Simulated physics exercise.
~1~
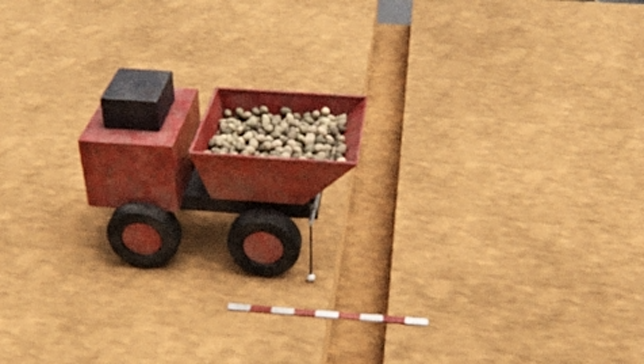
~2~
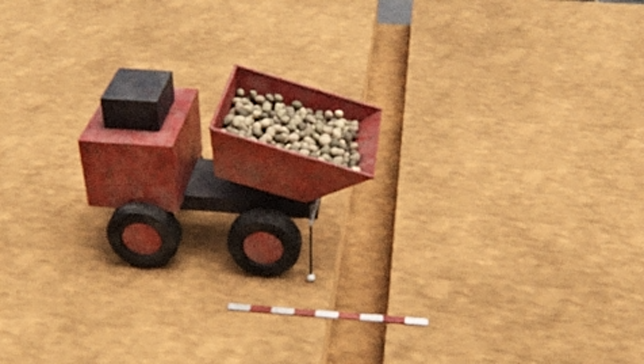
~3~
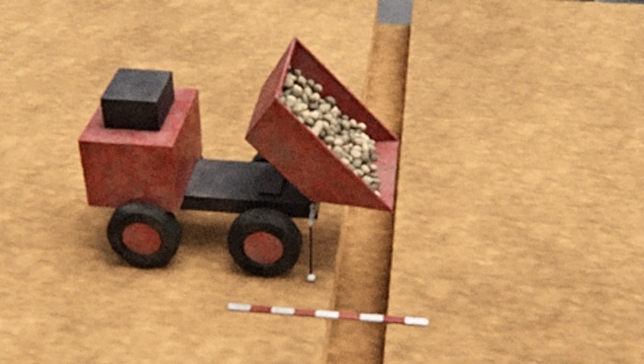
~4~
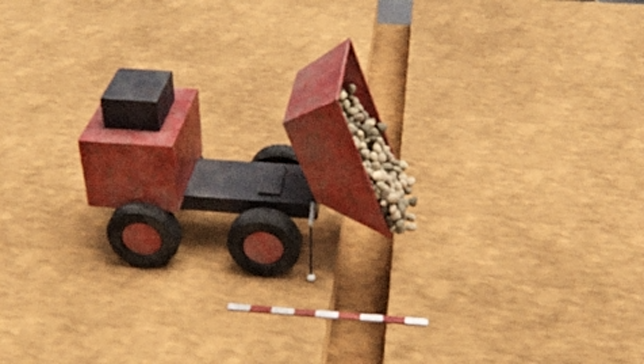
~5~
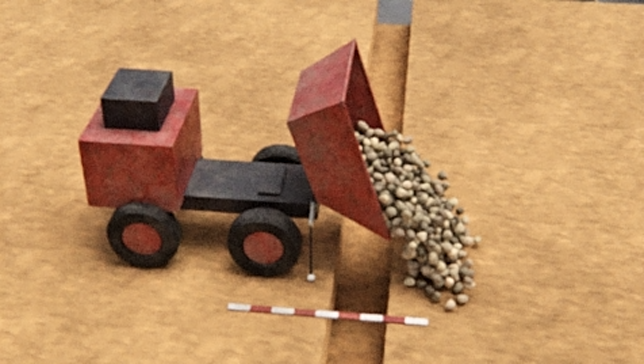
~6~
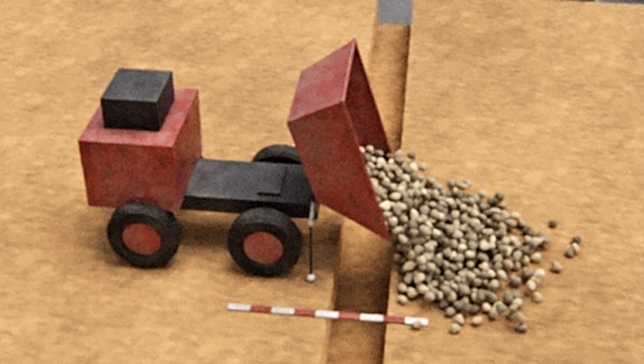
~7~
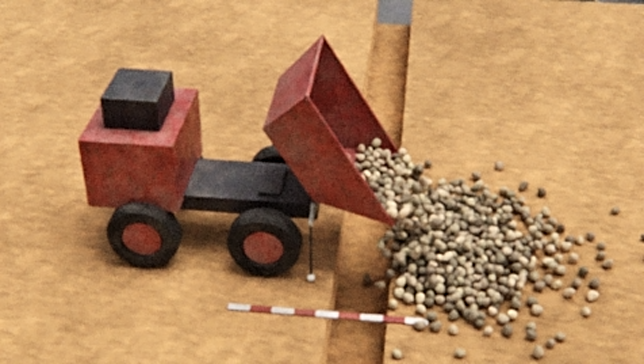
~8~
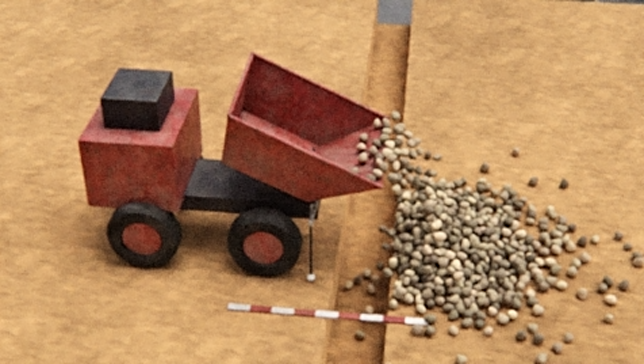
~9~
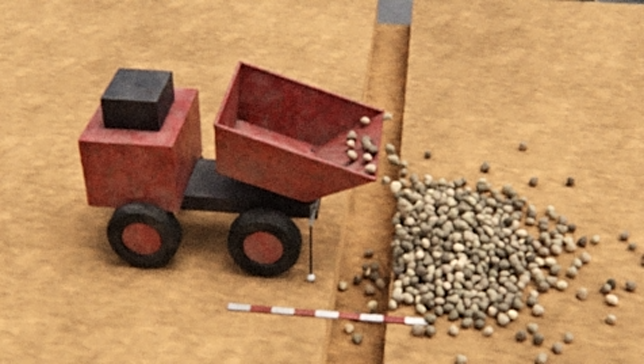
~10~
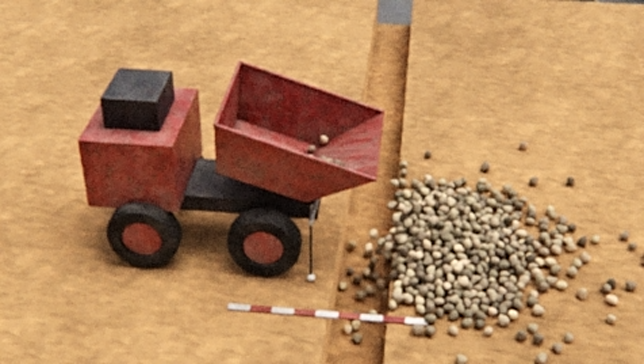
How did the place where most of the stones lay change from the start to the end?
At the start the stones were all in the dumper's red skip, left of the trench. By the end most of them lay in a spread-out heap on the ground to the right of the trench.
